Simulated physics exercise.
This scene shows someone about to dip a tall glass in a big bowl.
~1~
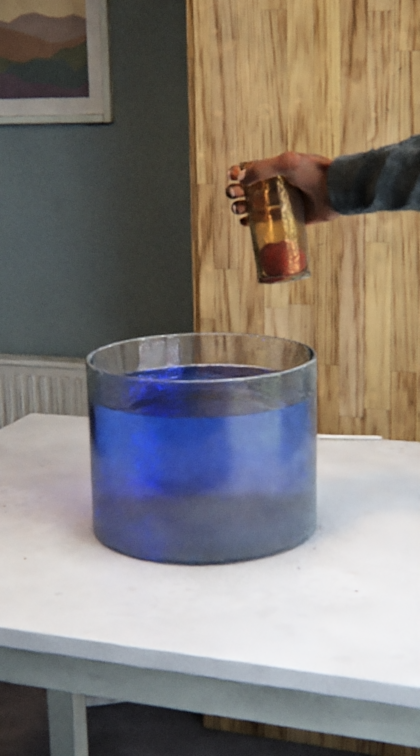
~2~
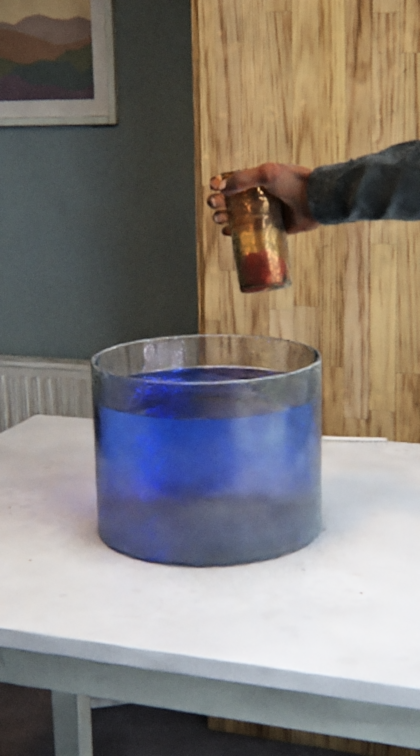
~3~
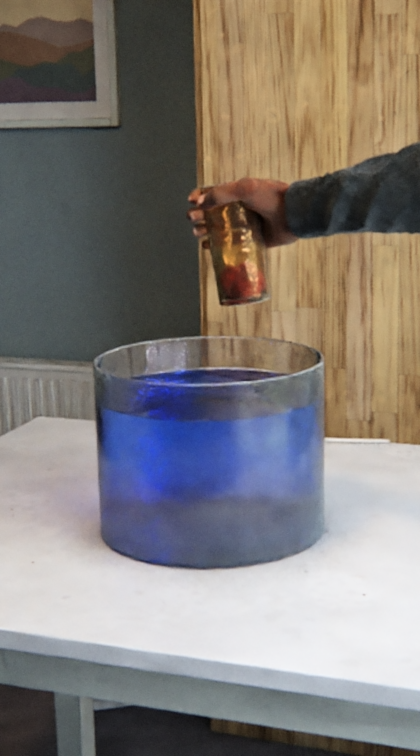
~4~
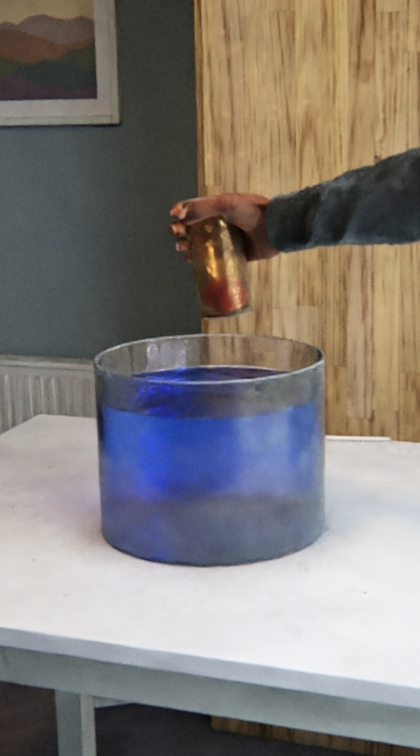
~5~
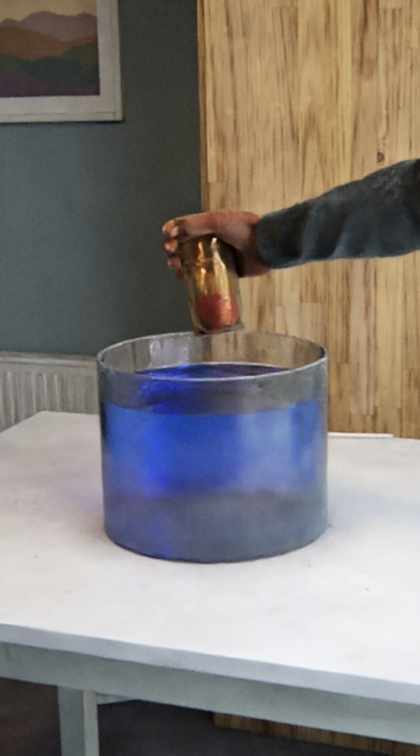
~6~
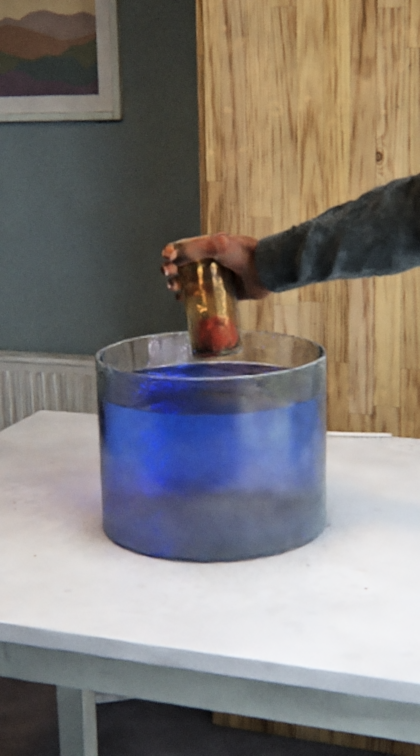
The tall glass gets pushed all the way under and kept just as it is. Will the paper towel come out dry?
Under the surface the paper towel gets soaked.
Next, the tall glass enters the dyed water.
After that, dyed water pours in as the air escapes.
Finally, the tall glass is under, flooded, and the paper towel is wet.
